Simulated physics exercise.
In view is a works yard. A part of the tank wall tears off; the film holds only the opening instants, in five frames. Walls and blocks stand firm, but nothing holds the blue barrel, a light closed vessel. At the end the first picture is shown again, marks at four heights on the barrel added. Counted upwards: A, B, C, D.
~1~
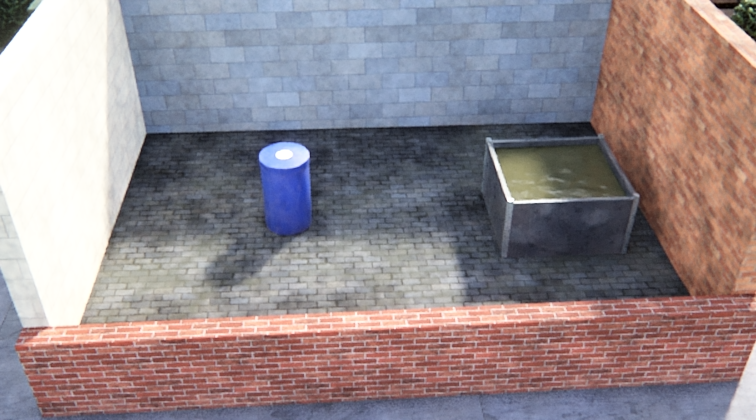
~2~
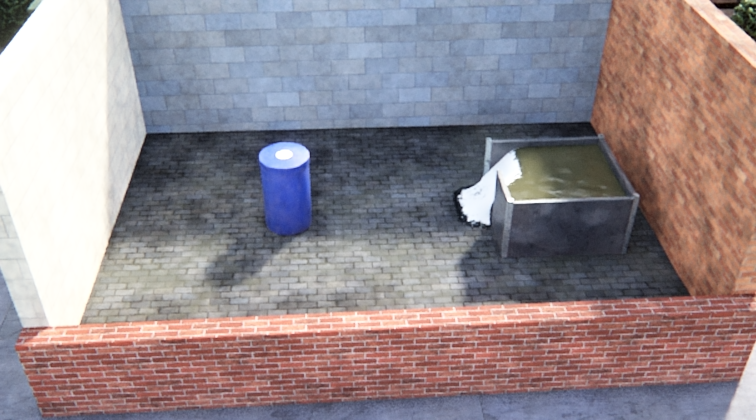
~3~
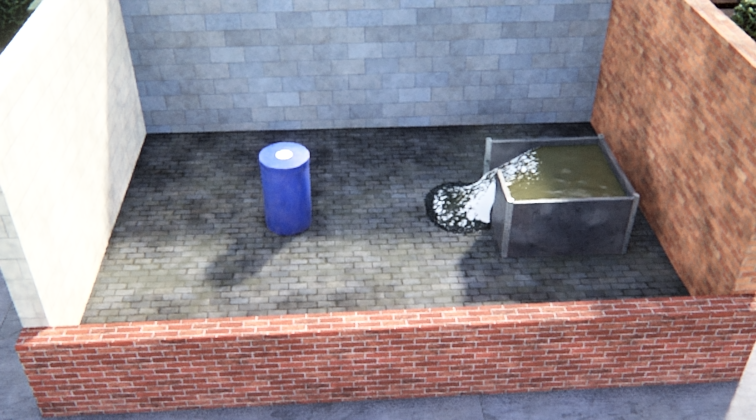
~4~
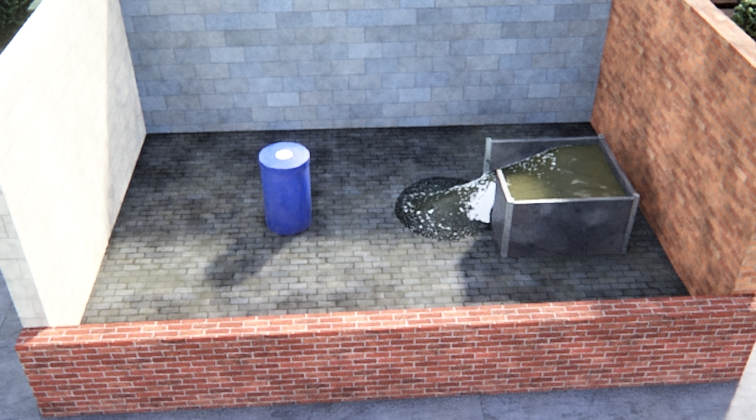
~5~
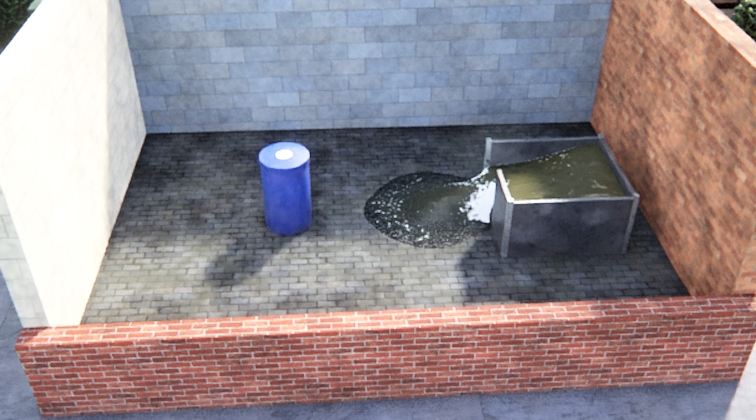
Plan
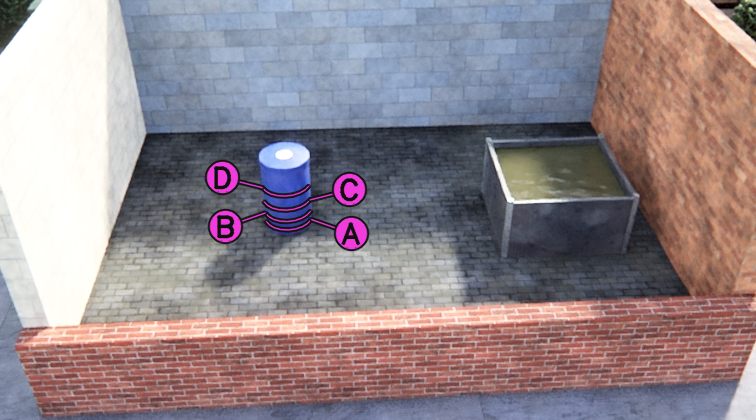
Murky water pouring from the left side of a full metal tank, spreading leftward across paving in a walled yard with a blue barrel.
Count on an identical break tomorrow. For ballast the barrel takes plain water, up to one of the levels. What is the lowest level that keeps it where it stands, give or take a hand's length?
I would pick line B.
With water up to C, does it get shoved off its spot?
No, not at all.
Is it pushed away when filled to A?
Yes, it does.
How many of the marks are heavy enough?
Three.
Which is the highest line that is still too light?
That is line A.
In magenta, A at (288, 229); B at (287, 221); C at (286, 210); D at (285, 196); from the bottom up A, B, C, D.
If A is chosen, it is pushed about its own width away.
If B is chosen, it does not move.
If C is chosen, it does not move.
If D is chosen, it does not move.
